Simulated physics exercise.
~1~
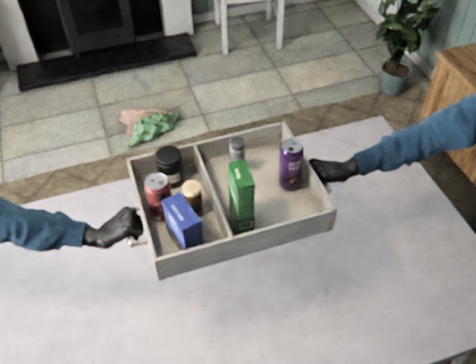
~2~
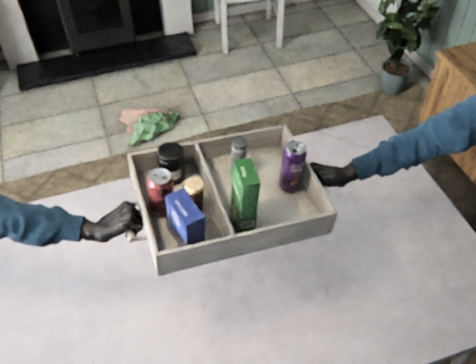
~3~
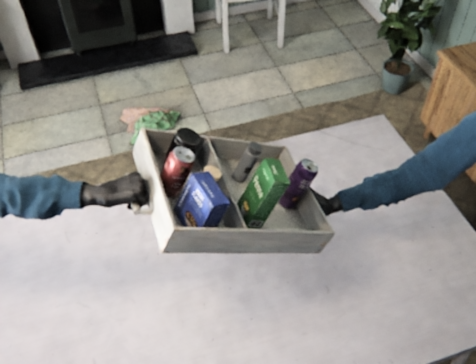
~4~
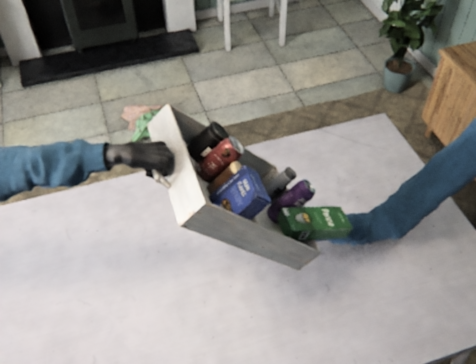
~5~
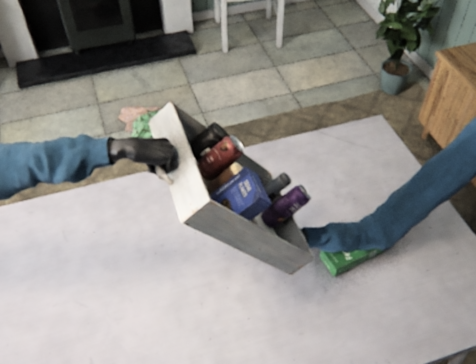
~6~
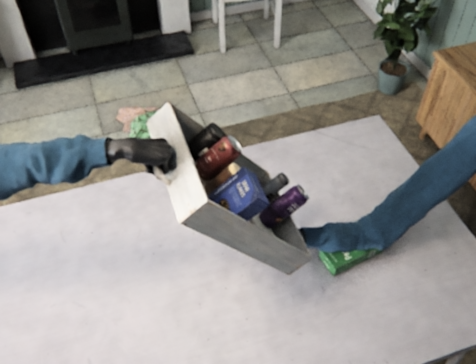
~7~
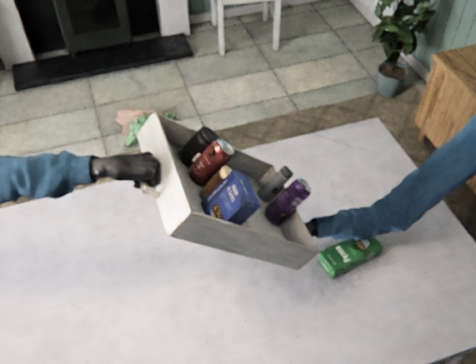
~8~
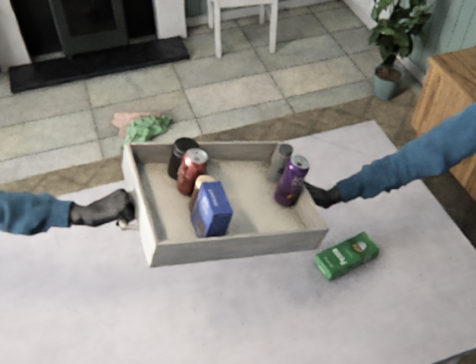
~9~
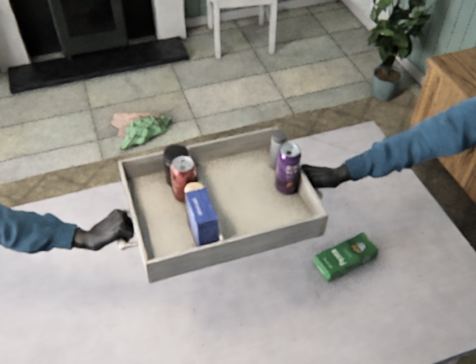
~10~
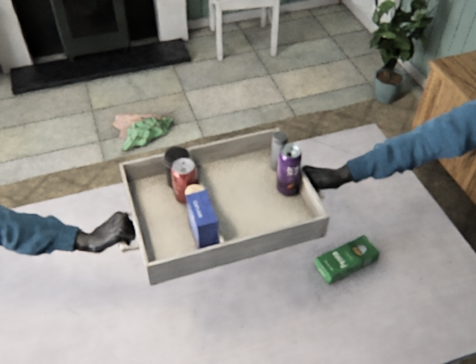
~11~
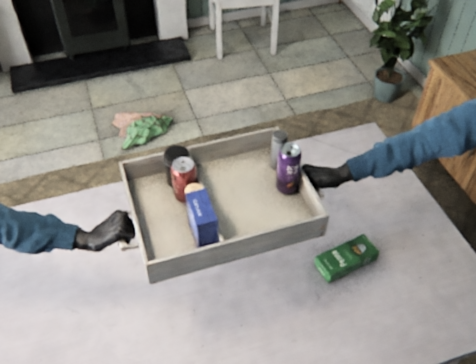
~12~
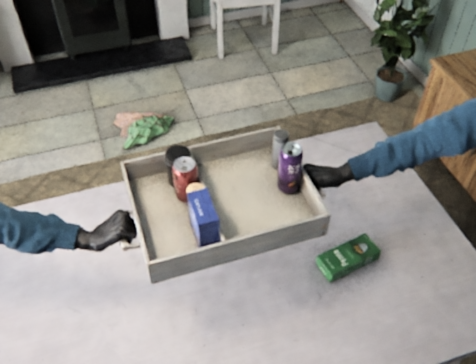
At the start, two gloved hands hold a divided wooden crate level above a pale table, with cans, packets and other small containers standing inside. The hands tip the crate steeply, lowering its right side, and the contents lean and shift. The green packet topples over the low right end and lands on the table beside the right arm. The crate stays tilted briefly, then the hands bring it back to level. At the end, the green packet lies on its side on the table, while the red can, blue packet, purple can and the rest remain upright in the crate.
